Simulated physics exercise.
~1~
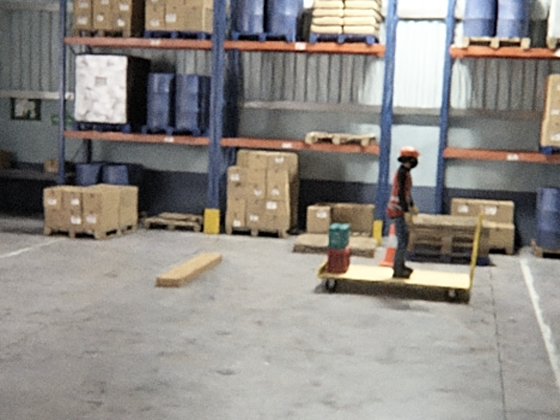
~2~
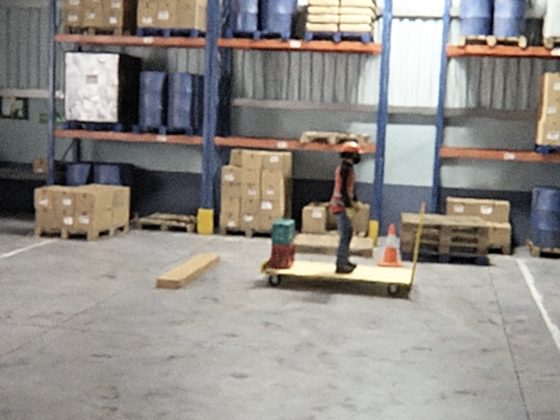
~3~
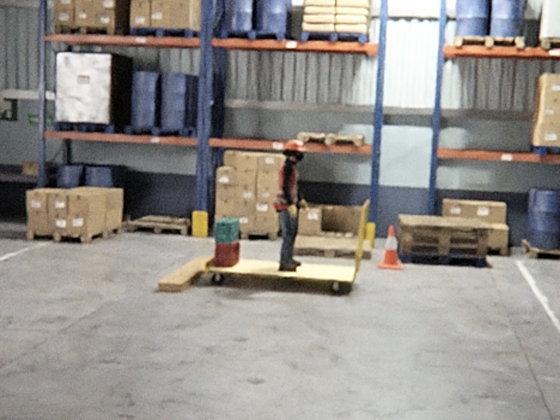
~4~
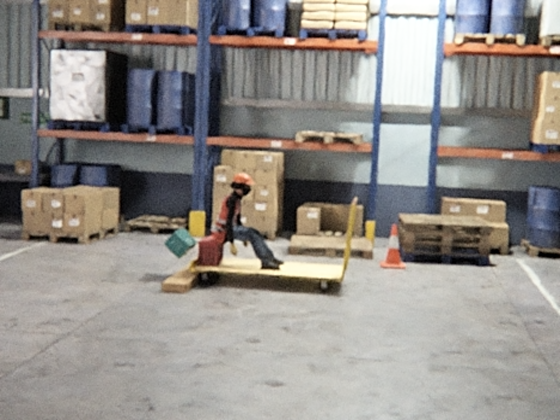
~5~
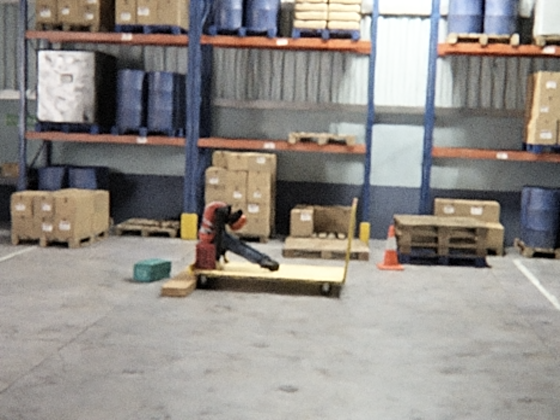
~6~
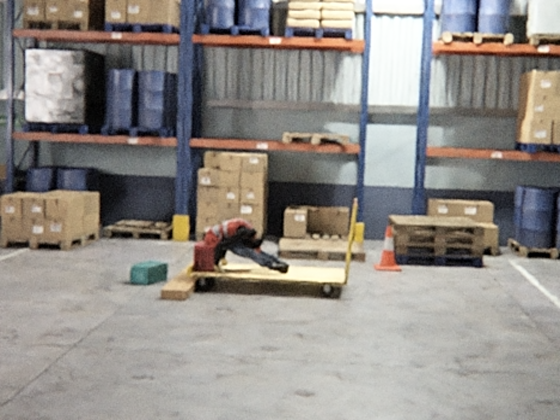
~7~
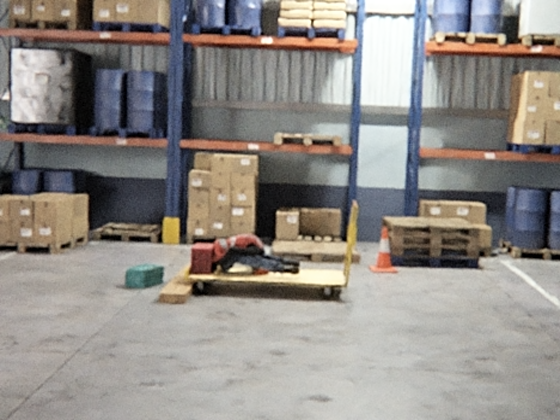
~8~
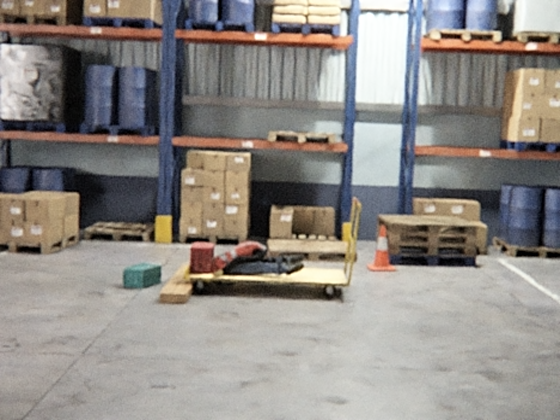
The clip shows a helmeted figure riding a yellow trolley left across a warehouse until it stops at a beam on the floor; the teal parcel tumbles over the beam, while the red crate stays aboard and the rider collapses, ending lying on the deck.
